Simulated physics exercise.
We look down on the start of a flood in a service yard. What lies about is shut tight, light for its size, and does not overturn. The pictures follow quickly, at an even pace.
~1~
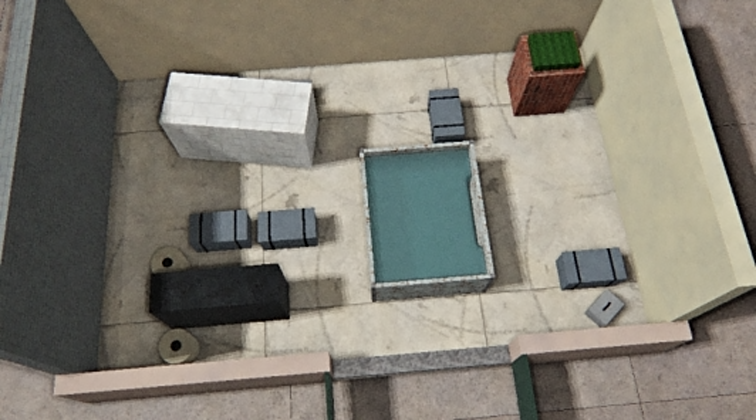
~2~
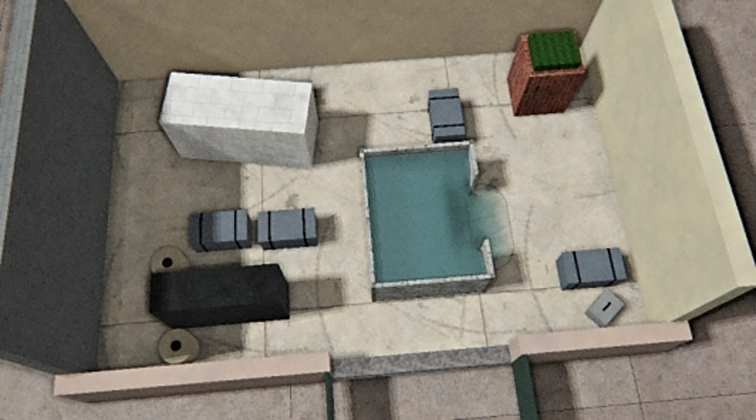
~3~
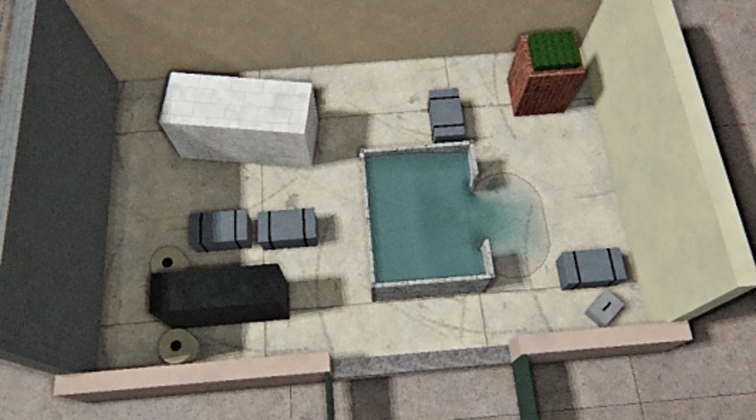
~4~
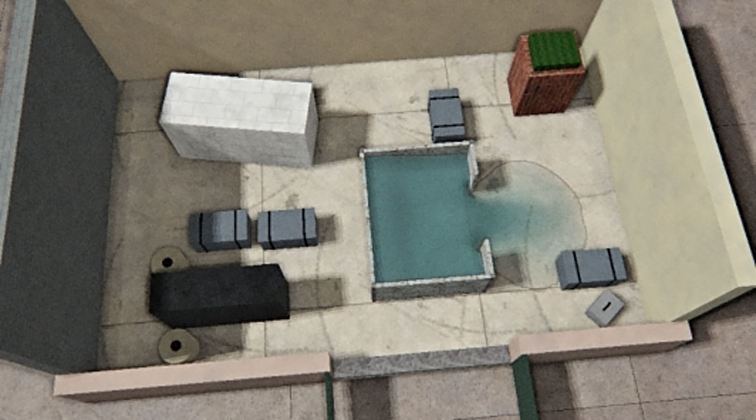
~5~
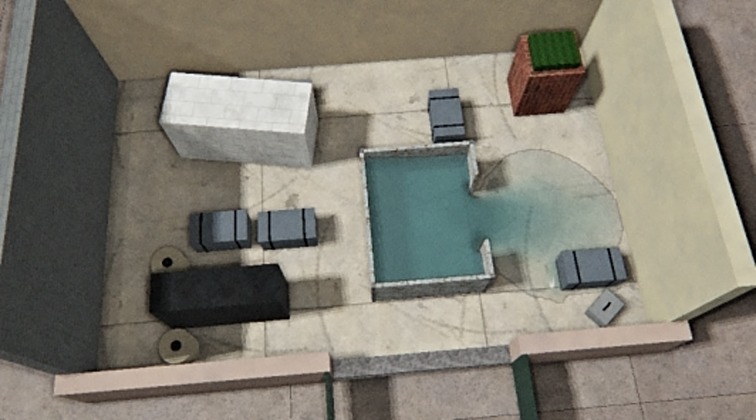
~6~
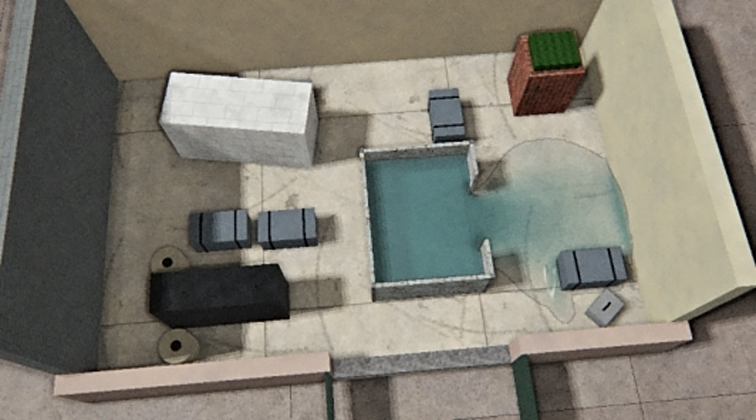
In a walled yard, a gap opened in the right side of a raised pool, and water spread across the floor to the right, reaching a grey box while everything else stayed put.
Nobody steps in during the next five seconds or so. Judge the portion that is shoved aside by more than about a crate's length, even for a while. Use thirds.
That comes to from one to two thirds.
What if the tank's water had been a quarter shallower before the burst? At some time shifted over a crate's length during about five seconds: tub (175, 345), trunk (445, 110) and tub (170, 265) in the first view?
As listed: Less than that, no, no.
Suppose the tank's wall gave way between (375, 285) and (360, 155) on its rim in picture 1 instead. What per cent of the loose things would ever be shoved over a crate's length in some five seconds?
About 60 per cent.
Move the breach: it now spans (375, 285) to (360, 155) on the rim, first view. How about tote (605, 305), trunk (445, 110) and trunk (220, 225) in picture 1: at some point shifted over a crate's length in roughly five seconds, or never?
In that order: Short of that, never so far, pushed that far.
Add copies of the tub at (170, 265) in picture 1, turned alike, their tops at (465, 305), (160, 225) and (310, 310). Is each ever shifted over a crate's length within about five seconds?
As listed: Swept aside, not that far, not that far.
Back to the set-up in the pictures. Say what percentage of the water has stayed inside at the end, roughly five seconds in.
Close to 96 %.
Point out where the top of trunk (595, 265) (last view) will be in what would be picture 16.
Roughly at (614, 286).
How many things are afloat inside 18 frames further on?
The number is 2.
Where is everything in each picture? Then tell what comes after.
A trunk at (594, 265) rests on the ground; a tub at (176, 346) rests on the ground; 0 of 8 have shifted, in the first frame.
A trunk at (594, 265), on the bottom; a tub at (176, 346), on the bottom; 0 of 8 have shifted, in the second frame.
A trunk at (594, 265), on the bottom; a tub at (176, 346), on the bottom; 0 of 8 have shifted, in the third frame.
A trunk at (594, 265), on the bottom; a tub at (176, 346) rests on the ground; 0 of 8 have shifted, in the fourth frame.
A trunk at (594, 265) rests on the ground; a tub at (176, 346), on the bottom; 0 of 8 have shifted, in the fifth frame.
A trunk at (594, 265), on the bottom; a tub at (176, 346), on the bottom; 0 of 8 have shifted, in the sixth frame.
A moment on, 0 of 8 are well off their spots; 0 afloat.
Next, 0 of 8 are well off their spots; 2 afloat.
Later, 2 of 8 are well off their spots; 2 afloat.
In the end, 3 of 8 are well off their spots, and 3 have been at some point; 0 afloat.
